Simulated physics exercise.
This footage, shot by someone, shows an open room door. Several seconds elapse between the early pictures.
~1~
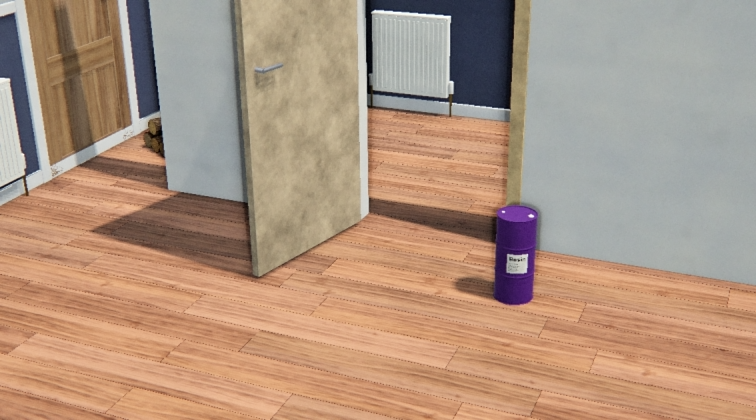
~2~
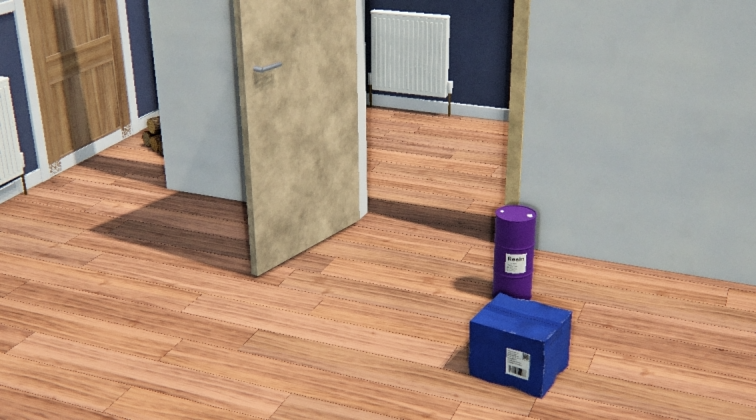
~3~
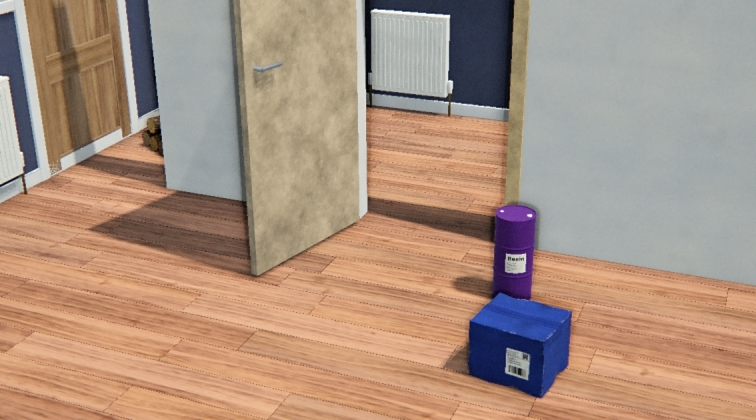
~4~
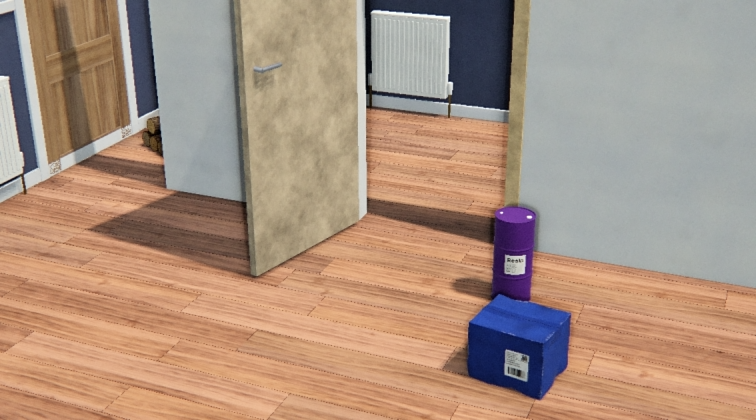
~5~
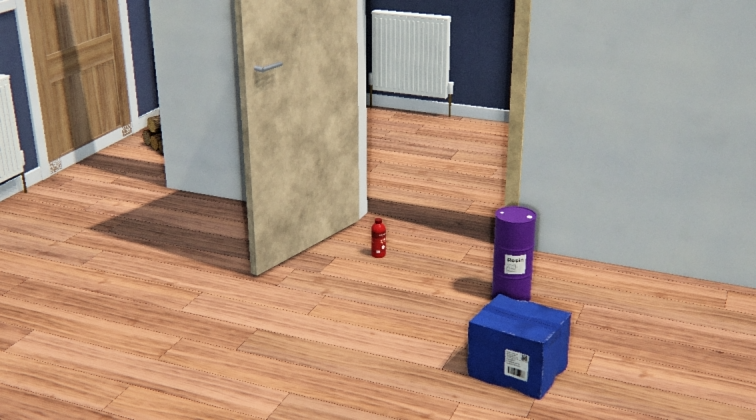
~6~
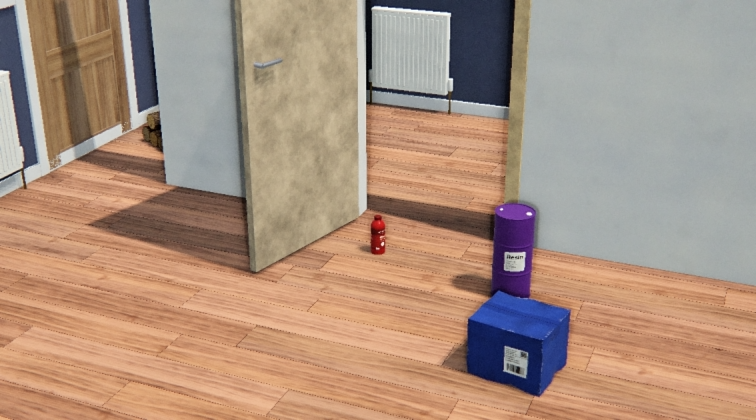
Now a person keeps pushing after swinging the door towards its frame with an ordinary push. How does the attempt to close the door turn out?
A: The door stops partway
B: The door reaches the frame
The door reaches the frame.
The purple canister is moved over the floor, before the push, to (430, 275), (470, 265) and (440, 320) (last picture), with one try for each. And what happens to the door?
First it cannot finish its swing, then it cannot finish its swing, and last it finishes its swing.
Then, 1.40 s after the last picture, open by 52°; red bottle slid about its own width near (388, 233).
Then, 2.00 s after the last picture, open by 23°; red bottle slid well along near (426, 225).
At rest, open by 0°; moved from the start, red bottle; the other 2 in place. Seen from the same camera at the end, red bottle near (447, 211).
